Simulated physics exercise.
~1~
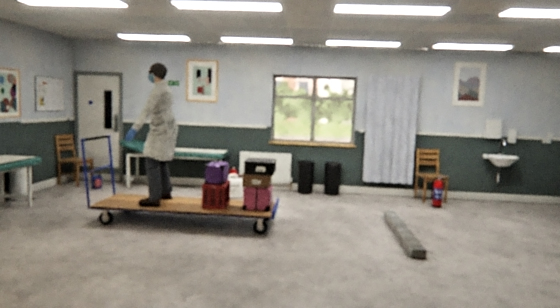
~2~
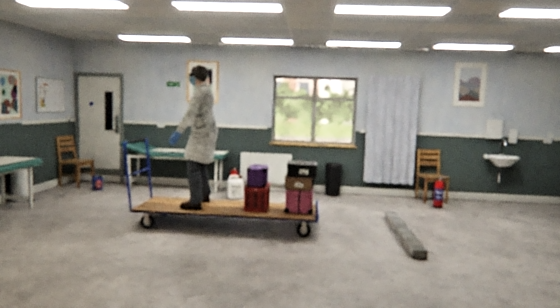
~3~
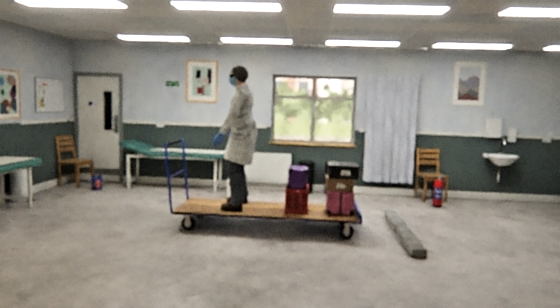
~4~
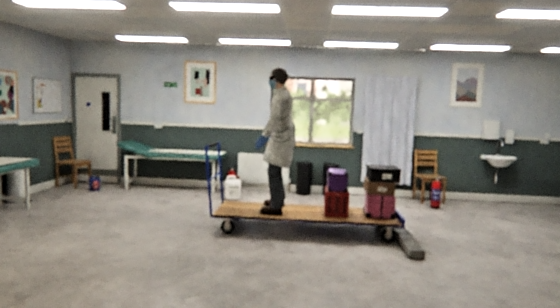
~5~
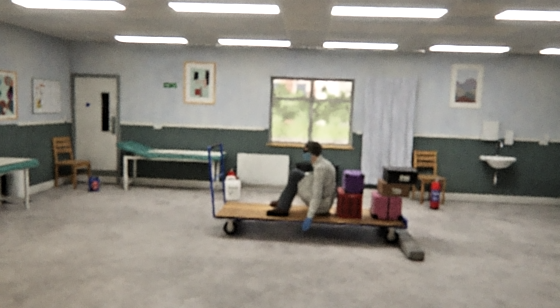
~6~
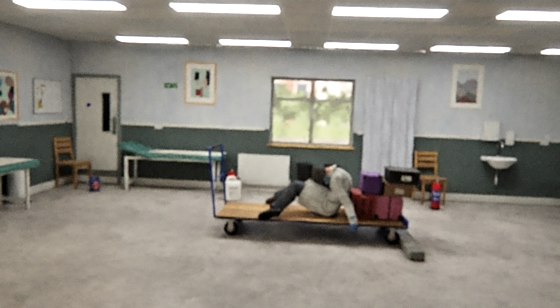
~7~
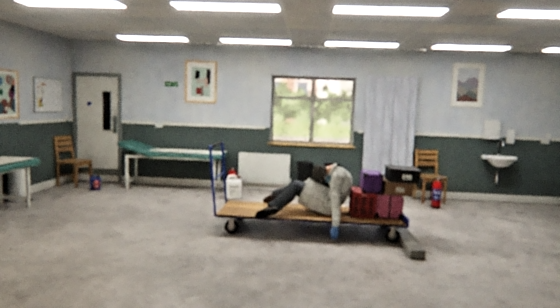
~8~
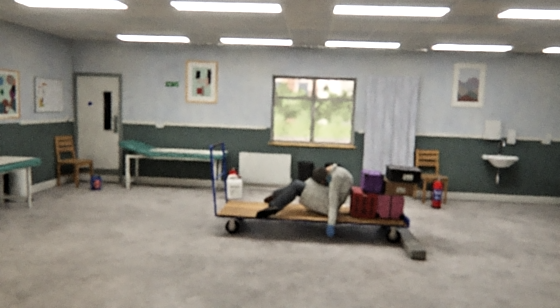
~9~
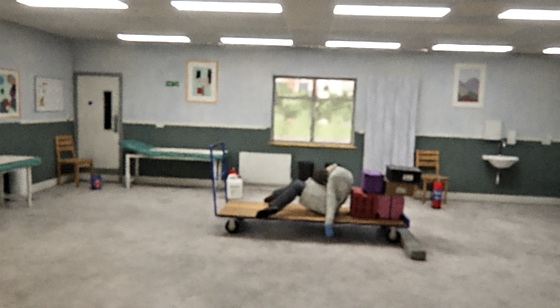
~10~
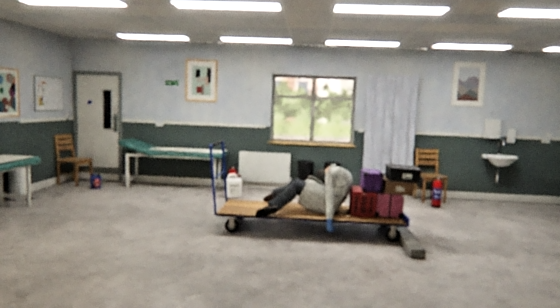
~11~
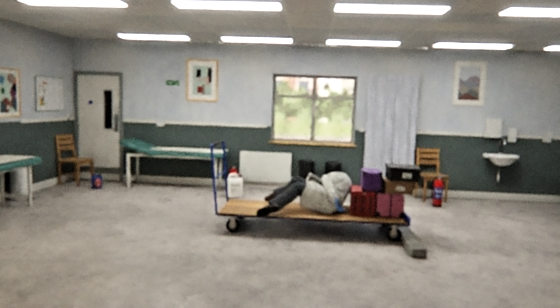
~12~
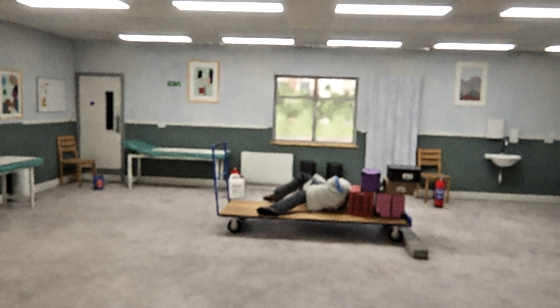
A person in a pale coat rode standing on a flatbed trolley that rolled right across a room until it stopped at a kerb, then folded down and slumped against the shifted cases and crates, ending up lying on the deck with all the load aboard.
